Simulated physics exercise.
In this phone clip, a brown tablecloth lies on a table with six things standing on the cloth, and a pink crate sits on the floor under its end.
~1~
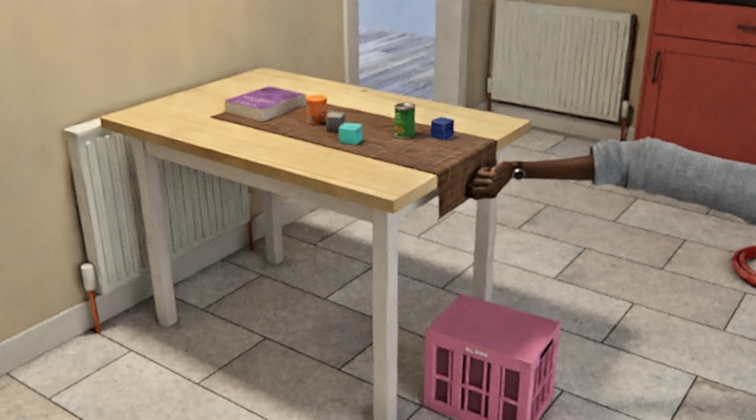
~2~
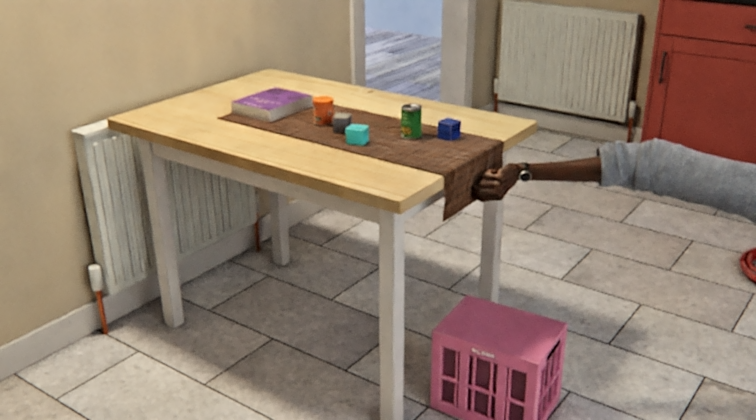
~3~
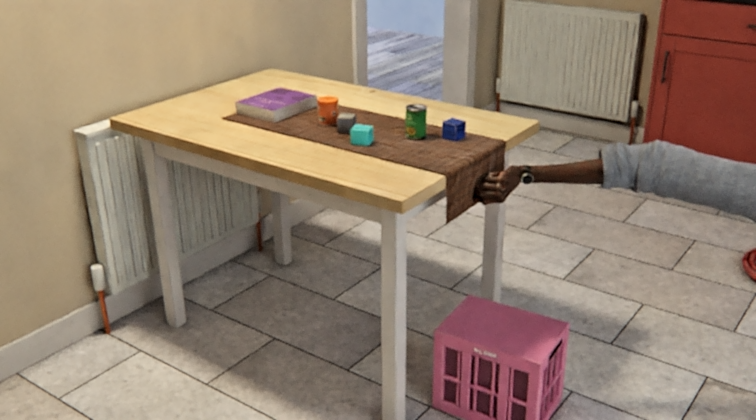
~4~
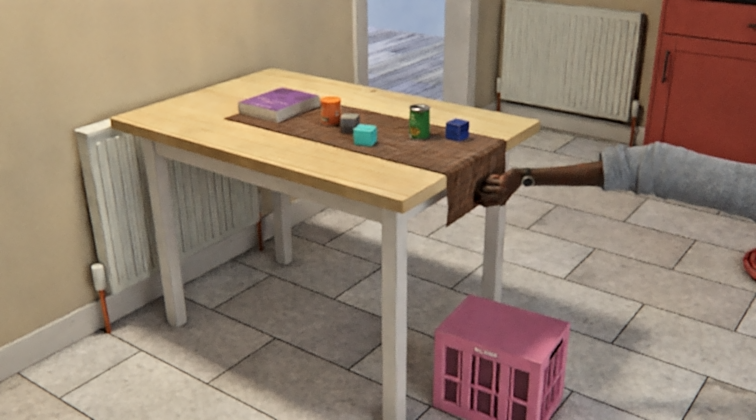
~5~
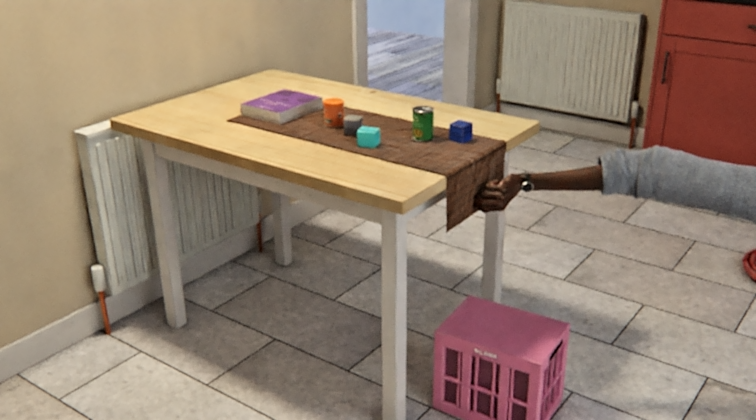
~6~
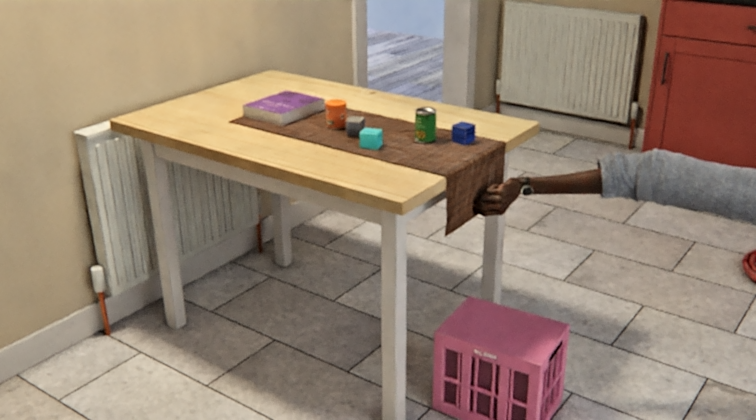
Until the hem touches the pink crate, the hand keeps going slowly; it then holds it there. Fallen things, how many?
Three.
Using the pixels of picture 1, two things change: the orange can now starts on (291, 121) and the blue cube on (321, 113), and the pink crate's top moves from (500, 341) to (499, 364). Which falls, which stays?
Orange can: Safe; blue cube: Safe.
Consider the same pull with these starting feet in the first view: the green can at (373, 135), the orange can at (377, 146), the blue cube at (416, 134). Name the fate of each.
Note: Green can lost; orange can lost; blue cube lost.
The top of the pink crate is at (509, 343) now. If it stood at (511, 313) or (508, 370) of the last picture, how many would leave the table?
Respectively 2 and 4.
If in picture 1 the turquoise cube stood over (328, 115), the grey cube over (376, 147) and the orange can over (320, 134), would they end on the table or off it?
Result - turquoise cube retained; grey cube lost; orange can retained.
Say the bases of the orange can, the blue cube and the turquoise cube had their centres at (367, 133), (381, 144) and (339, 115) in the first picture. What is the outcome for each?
The orange can ends up off, the blue cube ends up off, the turquoise cube stays put.
Soon after, hem near (475, 275); blue cube gone.
After that, hem on the crate; blue cube, green can and turquoise cube gone.
In the end, hem on the crate; blue cube, green can and turquoise cube gone. It carries off three.
